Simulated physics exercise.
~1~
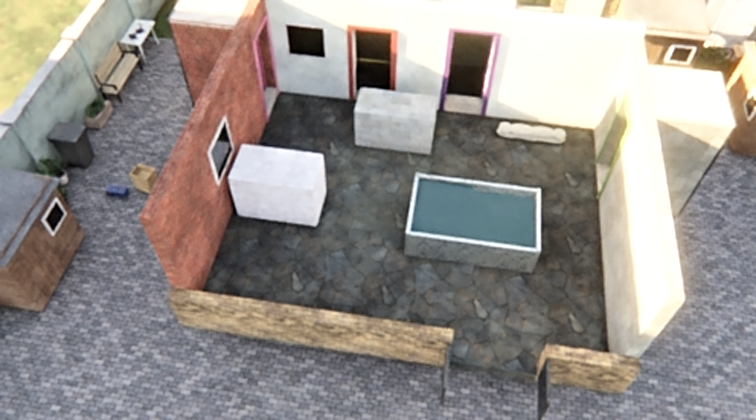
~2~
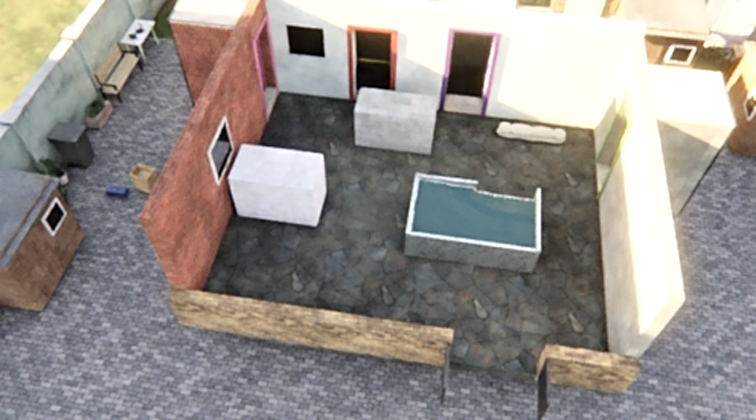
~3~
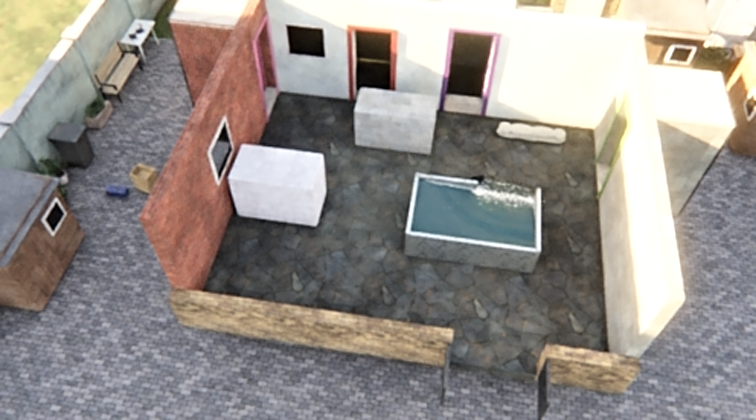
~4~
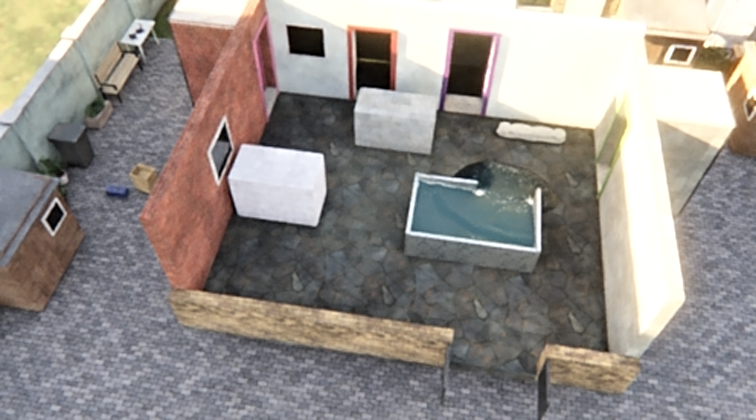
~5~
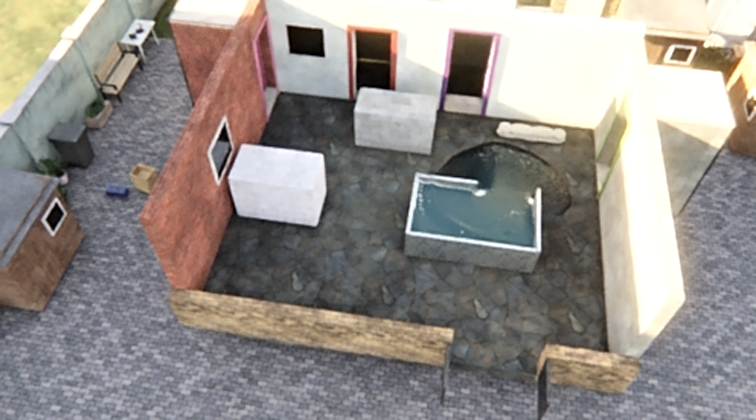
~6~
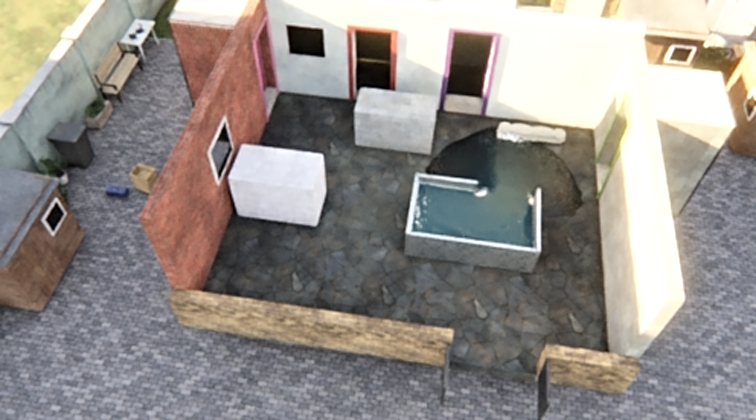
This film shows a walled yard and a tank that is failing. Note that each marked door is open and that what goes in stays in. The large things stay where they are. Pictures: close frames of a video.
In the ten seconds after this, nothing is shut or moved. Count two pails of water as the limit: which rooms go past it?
The purple door stays within it; the green door goes past it; the pink door stays within it; the red door stays within it.
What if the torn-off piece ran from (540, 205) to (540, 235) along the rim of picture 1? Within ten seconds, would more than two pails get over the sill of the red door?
As I read it, the red door remains below the limit.
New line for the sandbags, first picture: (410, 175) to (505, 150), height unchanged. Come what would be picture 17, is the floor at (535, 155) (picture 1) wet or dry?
At that place: Submerged.
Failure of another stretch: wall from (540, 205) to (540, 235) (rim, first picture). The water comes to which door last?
That is the one in pink.
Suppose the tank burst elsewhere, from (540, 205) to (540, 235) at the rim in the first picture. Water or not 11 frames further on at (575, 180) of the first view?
Verdict: Under water.
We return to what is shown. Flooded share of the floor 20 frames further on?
About 35 per cent.
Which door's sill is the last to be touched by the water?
My answer: The door marked pink.
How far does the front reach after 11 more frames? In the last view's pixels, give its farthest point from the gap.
Roughly at (364, 104).
A moment on, water covers 20 % of the floor; the purple door wet at the sill, nothing in, the green door wet at the sill, nothing in, the pink door not reached, the red door not reached.
Next, water covers 25 % of the floor; the purple door wet at the sill, nothing in, the green door under two buckets in, the pink door not reached, the red door wet at the sill, nothing in.
Then, water covers 35 % of the floor; the purple door wet at the sill, nothing in, the green door over two buckets in, the pink door wet at the sill, nothing in, the red door wet at the sill, nothing in.
Later, water covers 55 % of the floor; the purple door wet at the sill, nothing in, the green door far over two buckets in, the pink door wet at the sill, nothing in, the red door wet at the sill, nothing in.
In the end, water covers 85 % of the floor; the purple door wet at the sill, nothing in, the green door far over two buckets in, the pink door wet at the sill, nothing in, the red door wet at the sill, nothing in.
